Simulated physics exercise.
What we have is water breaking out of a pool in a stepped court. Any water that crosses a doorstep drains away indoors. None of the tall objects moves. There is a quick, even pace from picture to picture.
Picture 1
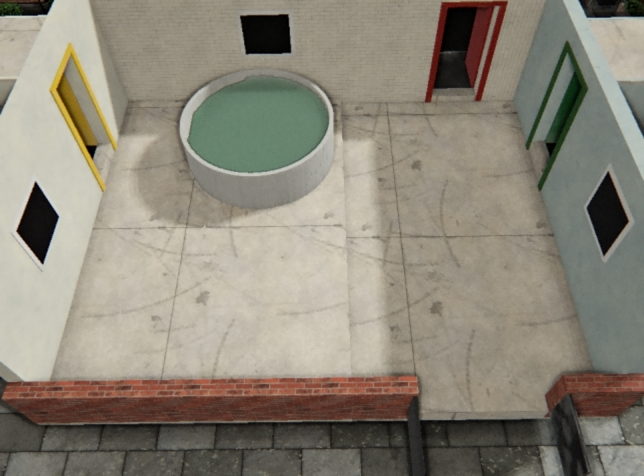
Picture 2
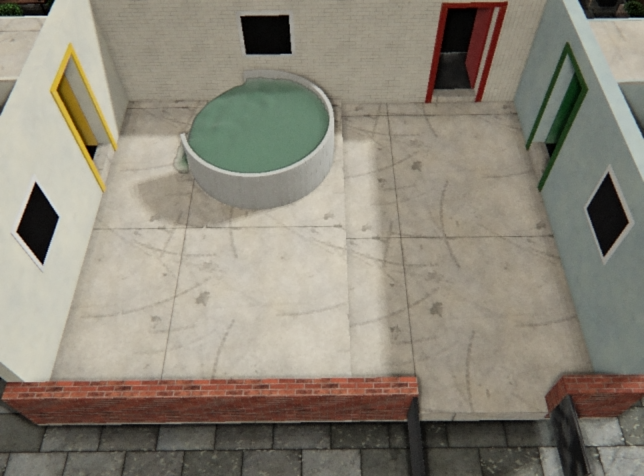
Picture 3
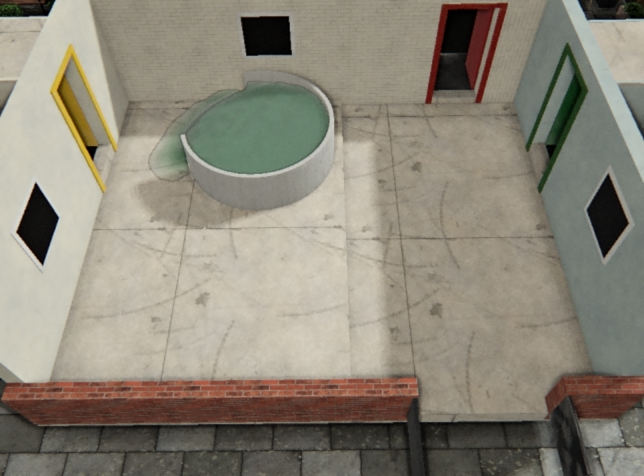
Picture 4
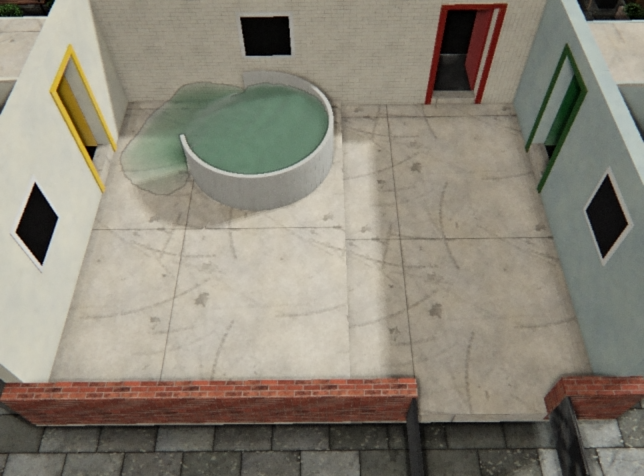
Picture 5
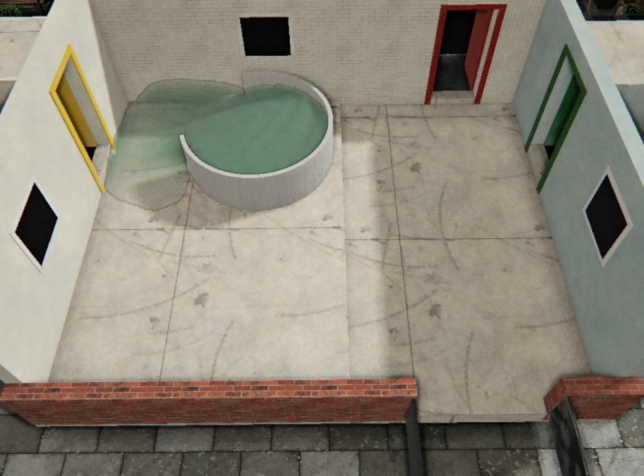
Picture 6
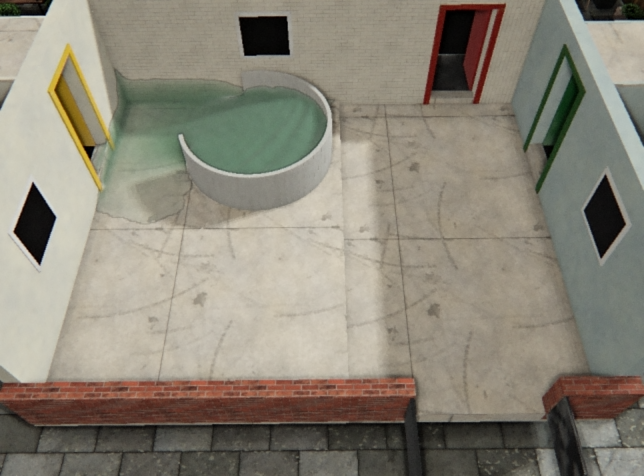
In a walled court with yellow, red and green doorways, green water sat still in a round tank, then broke out through its left side and spread across the floor to the left and back walls.
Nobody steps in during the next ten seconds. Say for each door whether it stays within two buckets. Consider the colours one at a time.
As I see it, the yellow door ends up above the line; the green door ends up at or below the line; the red door ends up at or below the line.
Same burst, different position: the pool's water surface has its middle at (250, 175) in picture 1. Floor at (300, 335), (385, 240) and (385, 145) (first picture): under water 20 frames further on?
I'd call them still dry, still dry and watered, in the order asked.
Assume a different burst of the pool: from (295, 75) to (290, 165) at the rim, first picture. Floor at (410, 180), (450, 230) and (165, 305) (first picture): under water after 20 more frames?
In that order: Flooded, covered, no water.
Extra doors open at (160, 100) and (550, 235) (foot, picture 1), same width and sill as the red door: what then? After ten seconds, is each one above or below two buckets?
Taking them in the order asked, one ends up above, the other ends up below.
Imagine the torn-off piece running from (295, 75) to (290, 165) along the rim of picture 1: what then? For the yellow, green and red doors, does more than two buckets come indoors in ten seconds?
Yellow door: Short of the mark; green door: Beyond the mark; red door: Beyond the mark.
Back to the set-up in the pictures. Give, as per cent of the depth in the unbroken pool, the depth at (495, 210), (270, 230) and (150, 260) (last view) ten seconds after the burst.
Taking the places in turn, I get roughly 10, 2 and 6 percent.
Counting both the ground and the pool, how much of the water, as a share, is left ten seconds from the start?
My reading is around 92 percent.
A moment on, water covers 15 % of the floor; the yellow door under two buckets in, the green door not reached, the red door not reached.
Next, water covers 30 % of the floor; the yellow door over two buckets in, the green door not reached, the red door wet at the sill, nothing in.
Then, water covers 55 % of the floor; the yellow door far over two buckets in, the green door not reached, the red door wet at the sill, nothing in.
Later, water covers 80 % of the floor; the yellow door far over two buckets in, the green door wet at the sill, nothing in, the red door wet at the sill, nothing in.
In the end, water covers 95 % of the floor; the yellow door far over two buckets in, the green door wet at the sill, nothing in, the red door wet at the sill, nothing in.
